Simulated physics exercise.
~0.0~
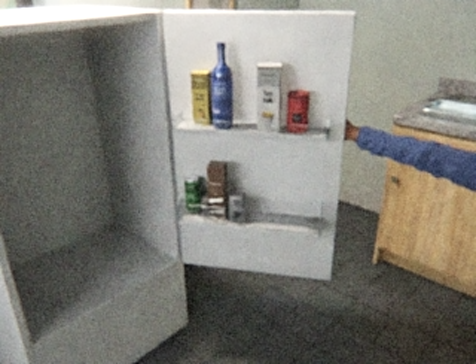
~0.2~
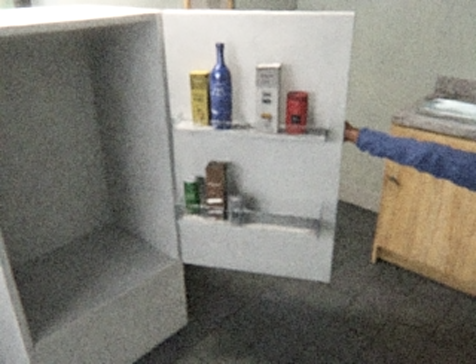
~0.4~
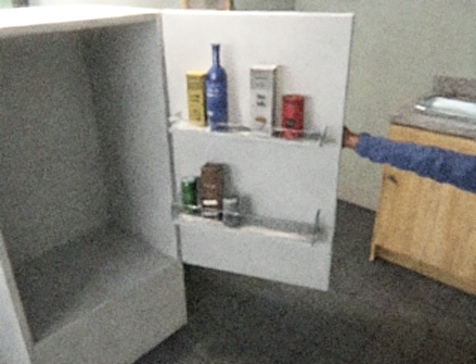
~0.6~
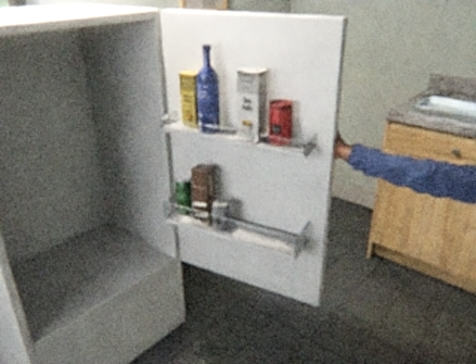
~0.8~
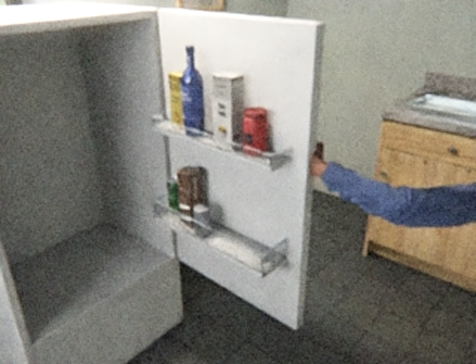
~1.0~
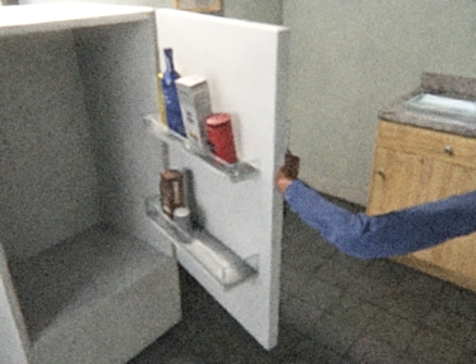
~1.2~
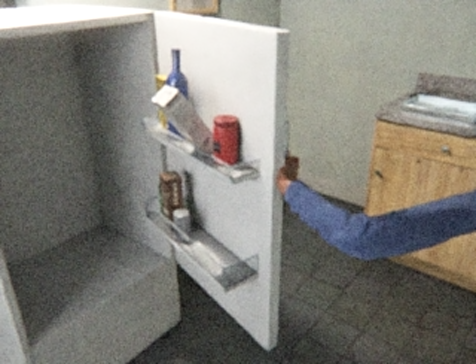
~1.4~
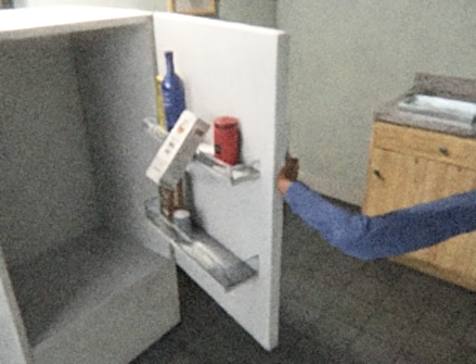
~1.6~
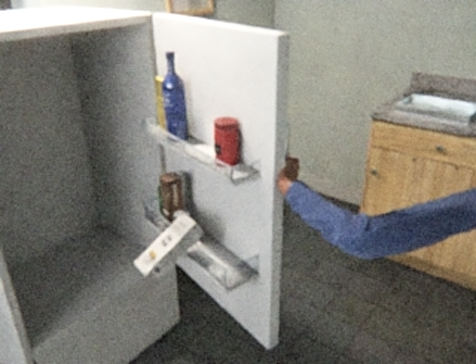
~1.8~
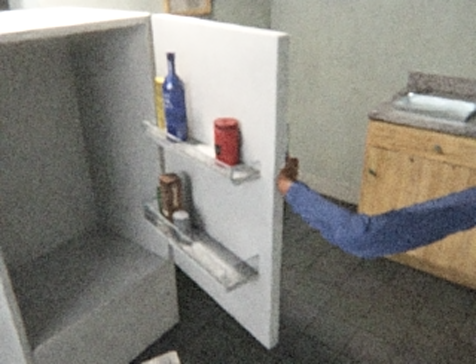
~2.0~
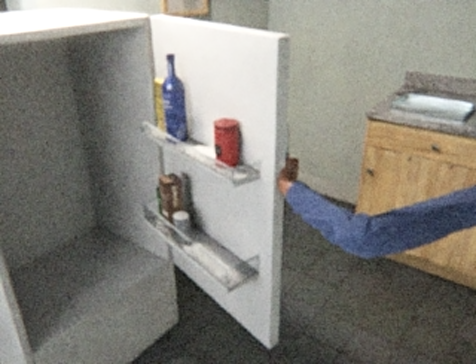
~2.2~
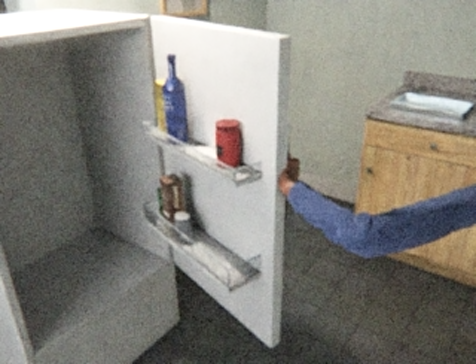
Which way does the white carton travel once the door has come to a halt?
It moves down, tipping over the rail of the upper rack and dropping past the lower rack until it is out of view.
